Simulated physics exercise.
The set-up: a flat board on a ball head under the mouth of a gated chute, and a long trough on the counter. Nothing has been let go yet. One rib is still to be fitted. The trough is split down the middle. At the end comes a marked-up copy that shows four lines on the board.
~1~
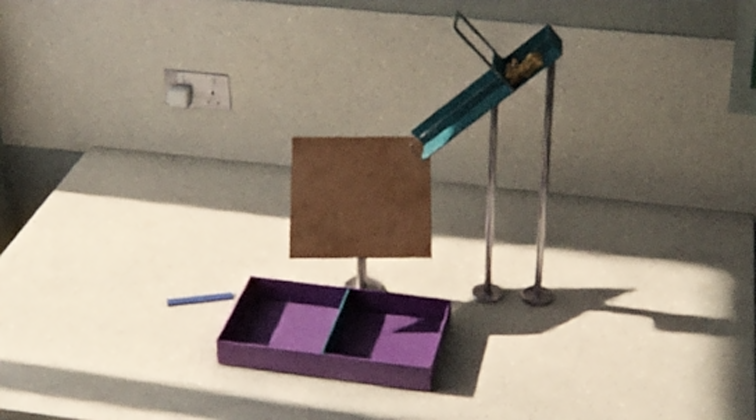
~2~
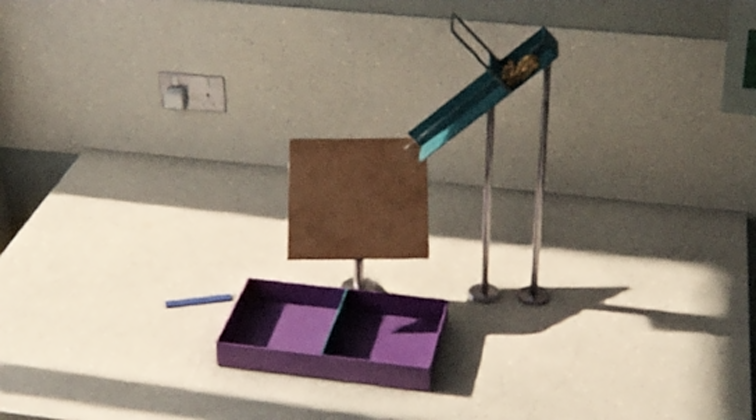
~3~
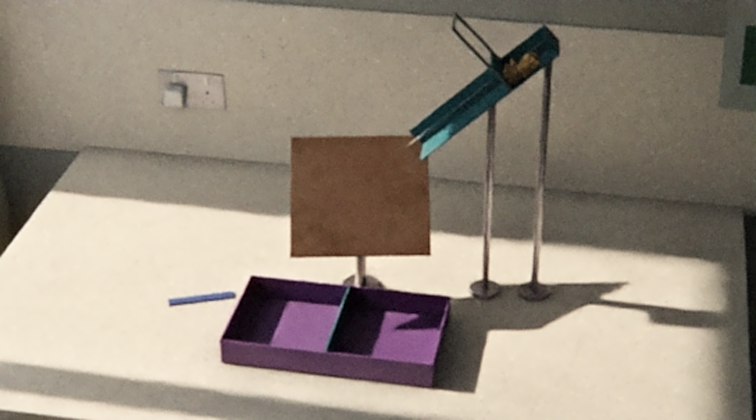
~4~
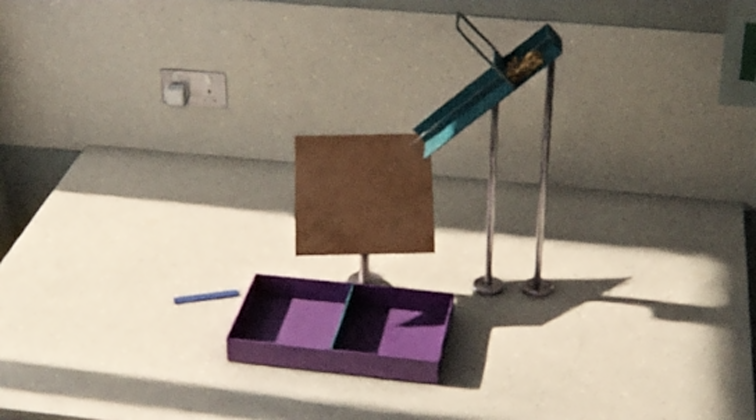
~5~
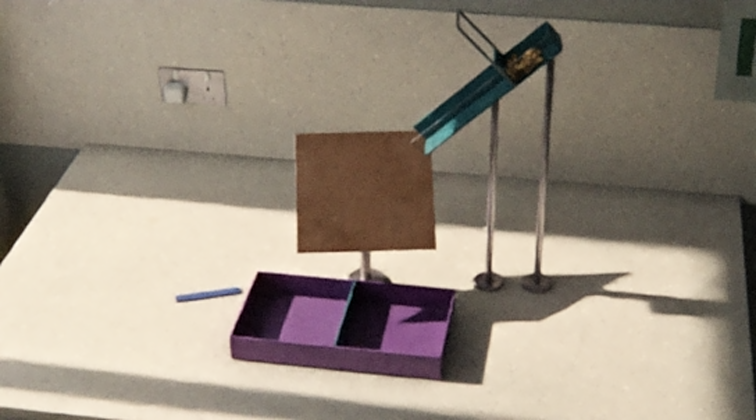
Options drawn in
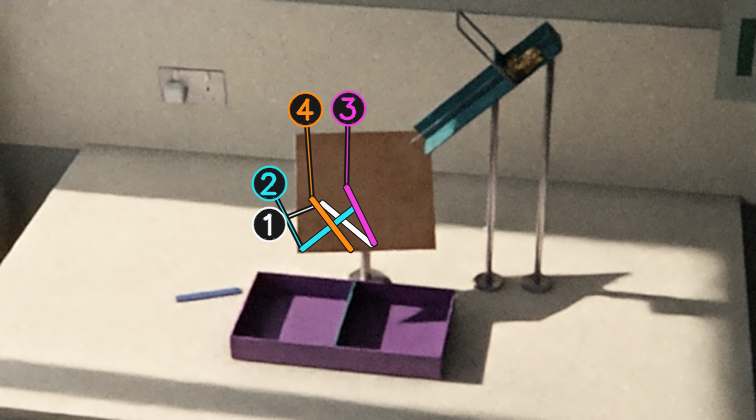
On a pale counter, a teal chute on two metal stands held a small golden-brown load above a square brown board and a divided purple tray; nothing moved except for slight shifts of the view.
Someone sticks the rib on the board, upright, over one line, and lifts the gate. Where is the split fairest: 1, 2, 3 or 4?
2 beats the others.
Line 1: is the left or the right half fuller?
Right.
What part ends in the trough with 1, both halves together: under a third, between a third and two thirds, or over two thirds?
It is over two thirds.
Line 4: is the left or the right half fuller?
Right.
On the marked copy, line 1 from (322, 203) to (371, 244); line 2 from (353, 208) to (302, 249); line 3 from (346, 187) to (374, 243); line 4 from (312, 199) to (350, 249).
Choosing 1, of what is caught, a small share in the left half, all but a few in the right.
Choosing 2, of what is caught, close to half in the left half, close to half in the right.
Choosing 3, of what is caught, only a few in the left half, all but a few in the right.
Choosing 4, of what is caught, only a few in the left half, all but a few in the right.
